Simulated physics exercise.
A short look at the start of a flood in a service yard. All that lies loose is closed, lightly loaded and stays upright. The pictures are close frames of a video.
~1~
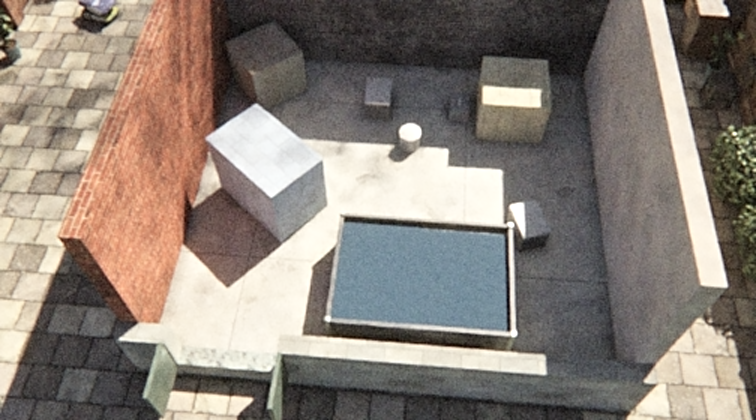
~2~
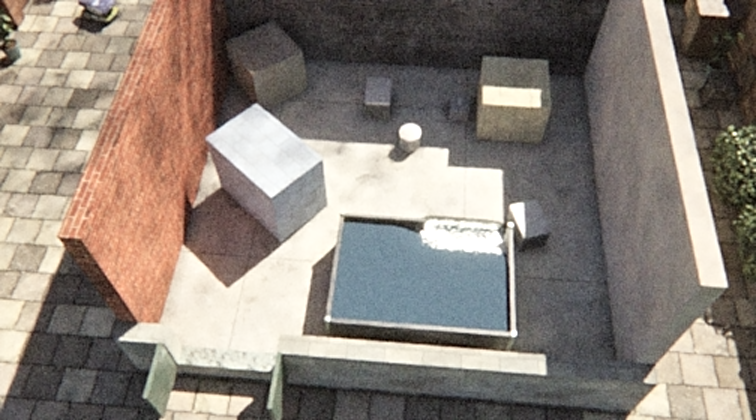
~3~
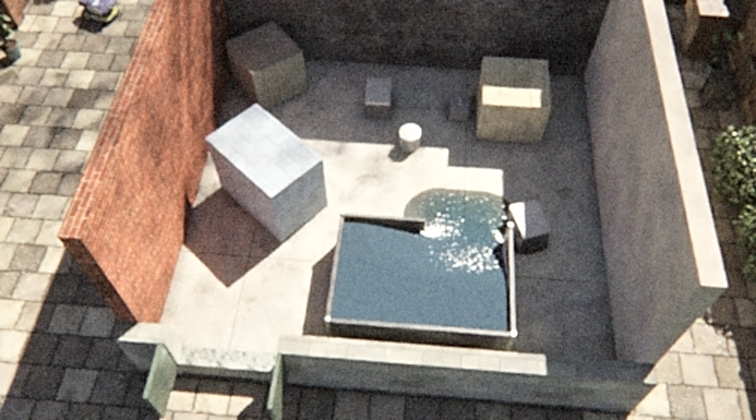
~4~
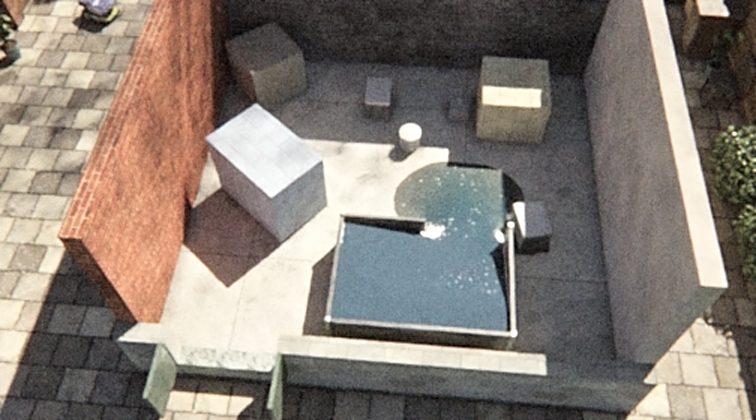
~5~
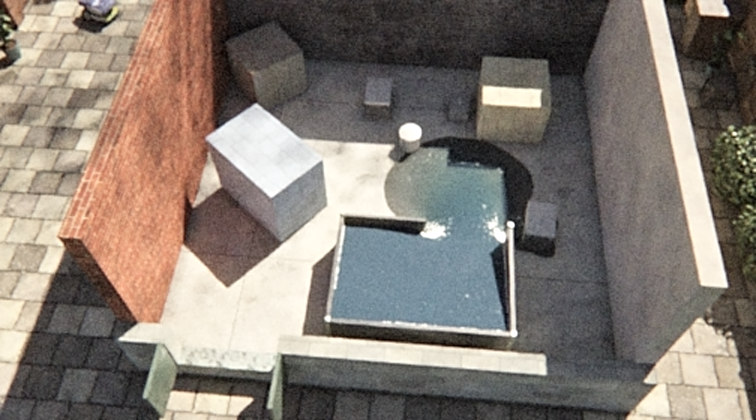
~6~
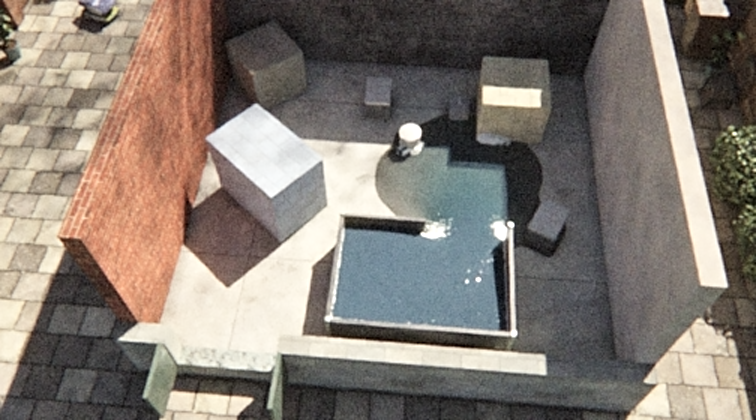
A walled service yard with a red brick wall on the left and grey walls behind and at right is seen from high above by a still camera. A blue water tank sits at the front, with a pale block left, a white pail behind, a small grey chest right and a yellowish box farther back. Water foams out at the tank's back right corner, spreads in a rounded pool to the pail, and the chest turns and shifts slightly right.
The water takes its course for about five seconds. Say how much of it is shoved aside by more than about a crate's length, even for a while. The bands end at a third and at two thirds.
That comes to two thirds or more.
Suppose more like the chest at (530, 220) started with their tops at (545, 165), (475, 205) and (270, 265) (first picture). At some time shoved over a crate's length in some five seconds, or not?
As listed: Swept aside, swept aside, not that far.
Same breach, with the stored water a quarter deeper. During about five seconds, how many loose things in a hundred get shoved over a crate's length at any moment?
I make it 100 per cent.
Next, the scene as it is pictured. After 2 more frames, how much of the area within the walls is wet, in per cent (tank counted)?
Roughly 30 per cent.
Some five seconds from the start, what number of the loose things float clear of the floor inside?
The number is 3.
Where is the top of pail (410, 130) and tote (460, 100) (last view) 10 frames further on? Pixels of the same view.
Near (373, 79) and (463, 61).
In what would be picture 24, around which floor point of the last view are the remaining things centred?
Near (386, 121).
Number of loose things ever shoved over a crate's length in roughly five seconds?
It comes to 4.
A moment on, 0 of 5 are well off their spots; 0 afloat.
Next, 4 of 5 are well off their spots; 2 afloat.
Later, 3 of 5 are well off their spots; 3 afloat.
In the end, 4 of 5 are well off their spots, and 4 have been at some point; 3 afloat.
